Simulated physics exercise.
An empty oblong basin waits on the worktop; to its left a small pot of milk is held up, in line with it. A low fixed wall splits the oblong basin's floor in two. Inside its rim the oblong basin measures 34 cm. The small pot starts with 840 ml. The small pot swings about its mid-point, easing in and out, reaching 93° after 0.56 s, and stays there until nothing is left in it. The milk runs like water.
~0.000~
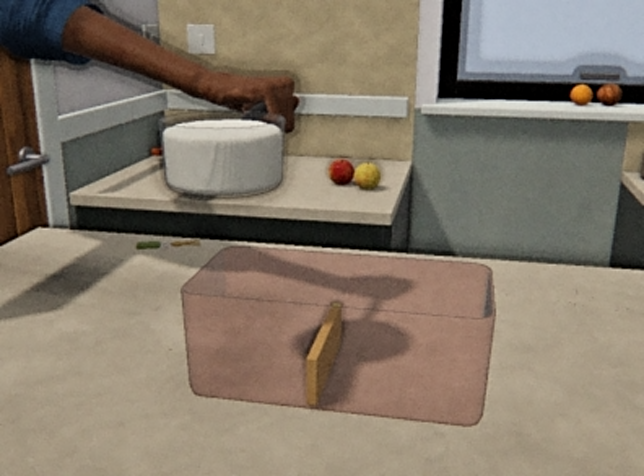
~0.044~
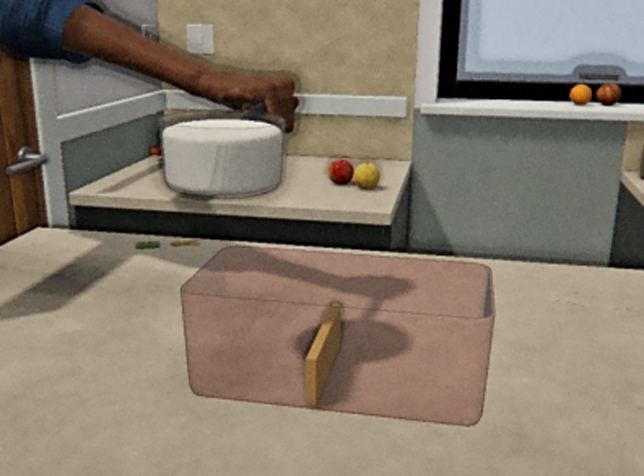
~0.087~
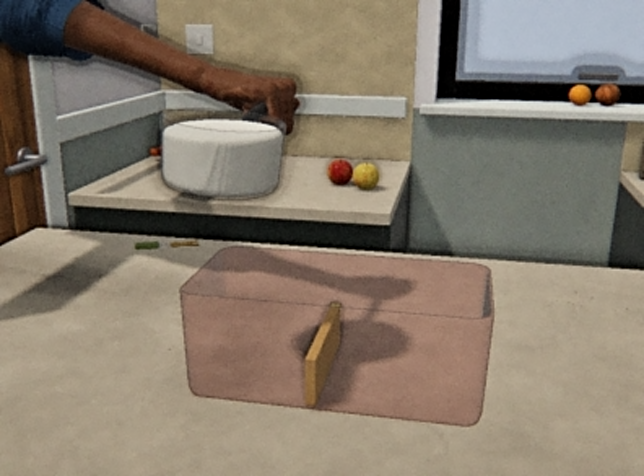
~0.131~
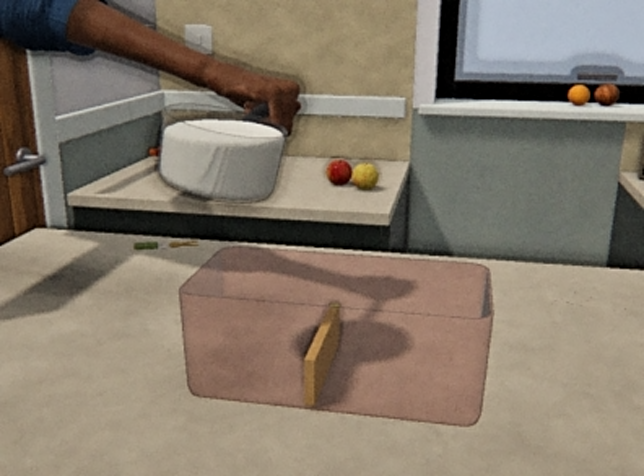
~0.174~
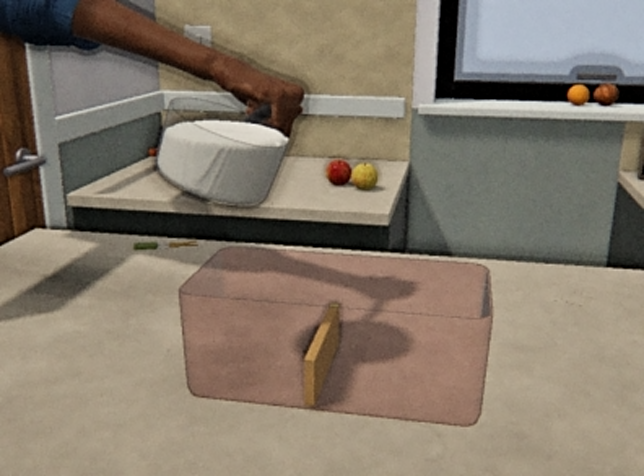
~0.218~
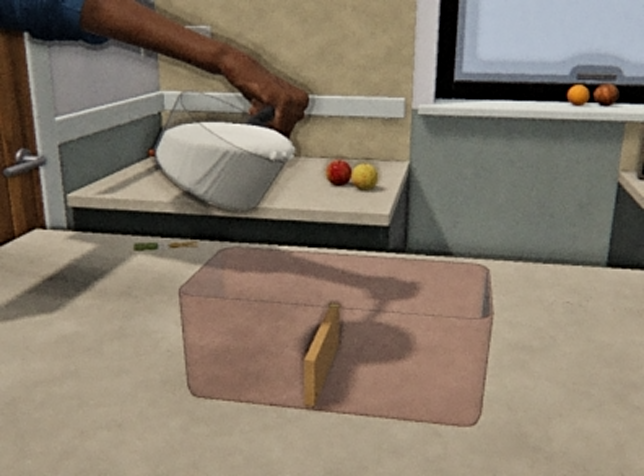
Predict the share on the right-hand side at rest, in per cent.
The far part has some 70 per cent.
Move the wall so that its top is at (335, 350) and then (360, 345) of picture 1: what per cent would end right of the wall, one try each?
First 60, then 10 per cent.
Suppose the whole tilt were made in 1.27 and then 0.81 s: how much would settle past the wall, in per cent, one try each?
In turn about 75 and 70 per cent.
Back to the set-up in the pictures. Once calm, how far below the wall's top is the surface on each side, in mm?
Left about 48 mm, right about 38 mm.
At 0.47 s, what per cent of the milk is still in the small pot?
Near 36 in a hundred.
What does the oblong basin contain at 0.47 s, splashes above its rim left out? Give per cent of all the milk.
Near 20 in a hundred.
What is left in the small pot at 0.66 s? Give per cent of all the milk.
Near 12 in a hundred.
After 0.47 s the tilt is 87° and 37 per cent is still to pour, 3 is left of the wall and 18 right of it.
After 0.66 s the tilt is 93° and 11 per cent is still to pour, 14 is left of the wall and 65 right of it.
After 0.85 s the tilt is 93° and 4 per cent is still to pour, 22 is left of the wall and 70 right of it.
After 1.06 s the tilt is 93° and 1 per cent is still to pour, 27 is left of the wall and 70 right of it.
In the end 29 per cent lies left of the wall, 70 right of it and 1 outside.
